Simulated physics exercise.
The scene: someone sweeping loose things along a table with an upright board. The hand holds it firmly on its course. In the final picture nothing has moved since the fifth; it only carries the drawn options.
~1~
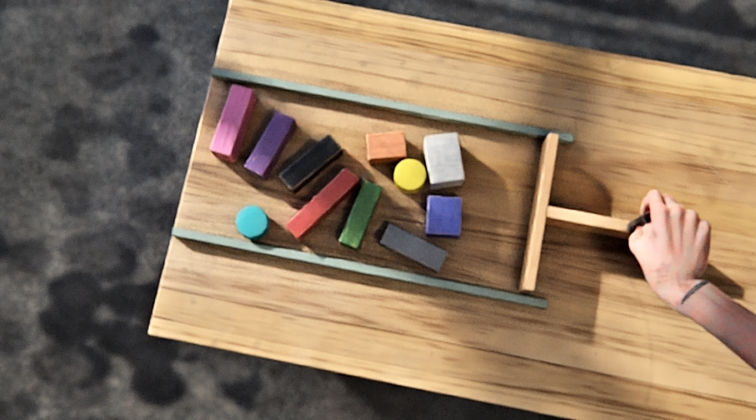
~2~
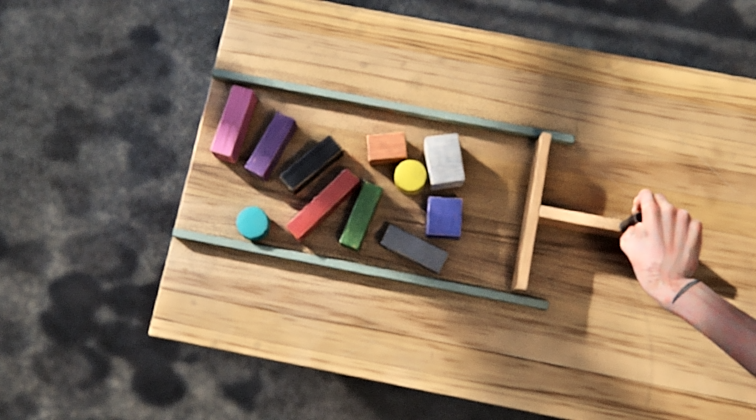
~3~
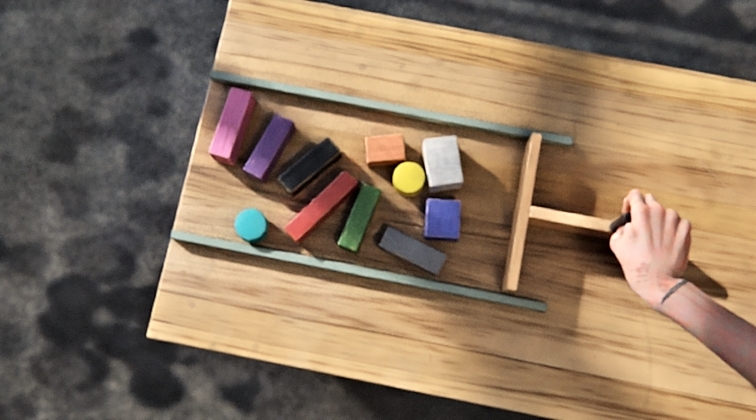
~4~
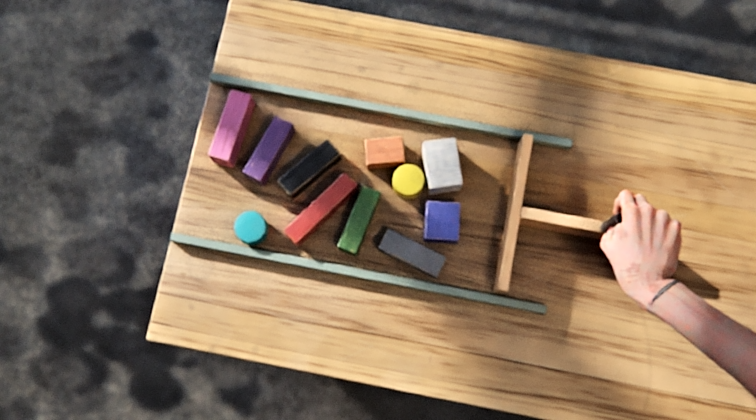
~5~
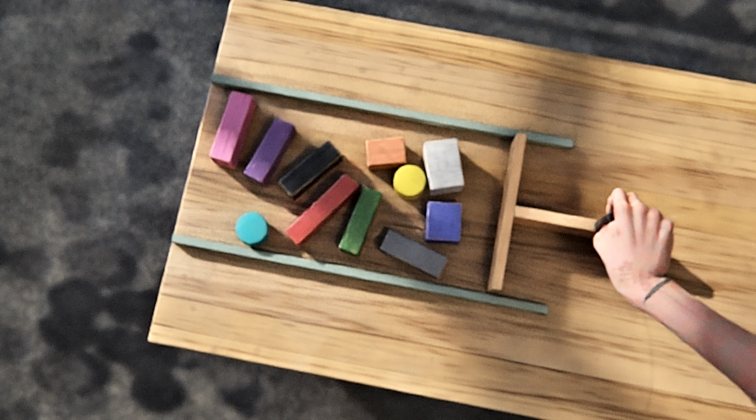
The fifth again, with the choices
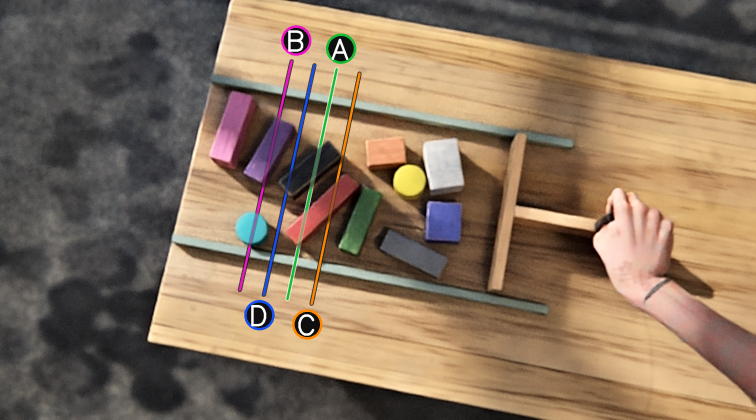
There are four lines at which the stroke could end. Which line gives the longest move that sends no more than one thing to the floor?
Line A.
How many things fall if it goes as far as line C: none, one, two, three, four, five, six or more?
The count is none.
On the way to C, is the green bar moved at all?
Yes.
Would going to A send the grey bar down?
No.
On the copy, A at (313, 181); B at (266, 172); C at (336, 185); D at (290, 177).
On A. First, board (437, 196); grey bar (387, 251); white block (422, 162).
Then, board (366, 183); turquoise tin (225, 218); purple bar (268, 151).
Finally, board (315, 173); turquoise tin (190, 194); pink stick (211, 122); none fallen.
By contrast, B drops five; C is within the limit but short; D drops two.
